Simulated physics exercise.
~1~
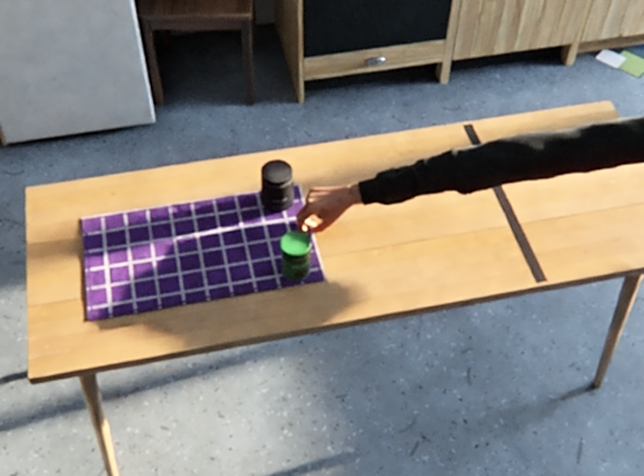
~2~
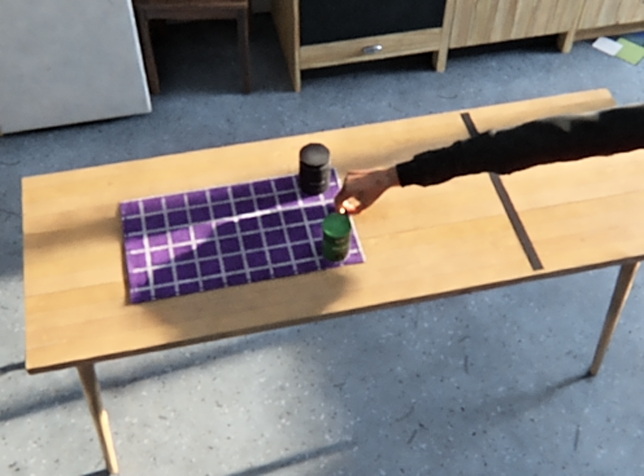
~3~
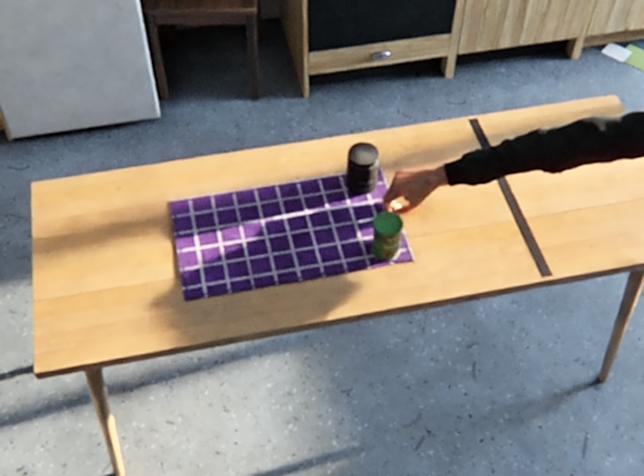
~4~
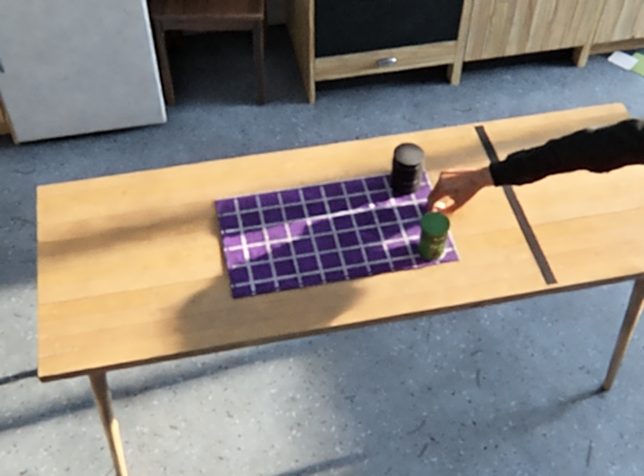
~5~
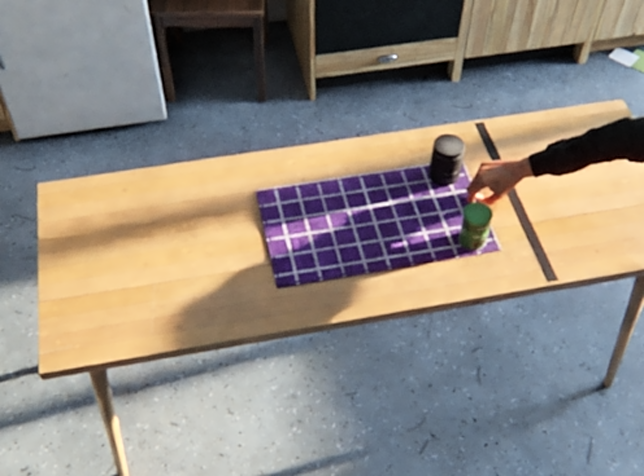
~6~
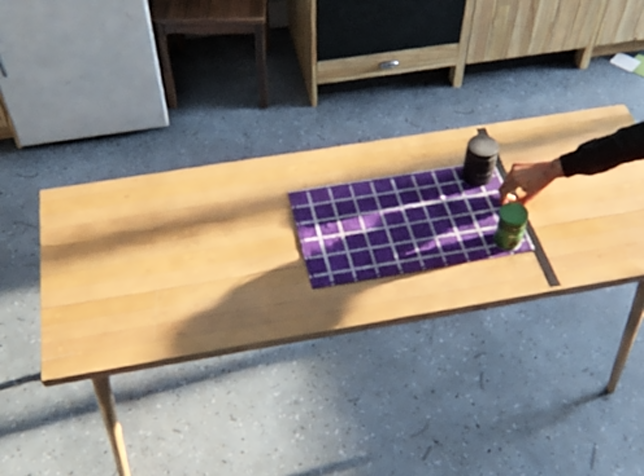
A purple tea towel with a white grid lies on a long pale wooden table, seen from above at an angle in a room with a grey floor and wooden cabinets behind. A black jar stands near its far right corner and a green tin near its closer right corner. From the right, a dark-sleeved arm reaches in, its hand at the towel's right edge, and draws the cloth steadily rightward. Both containers ride along upright toward a dark strip of tape. Finally the hem is at the tape, with jar and tin still standing on the cloth.
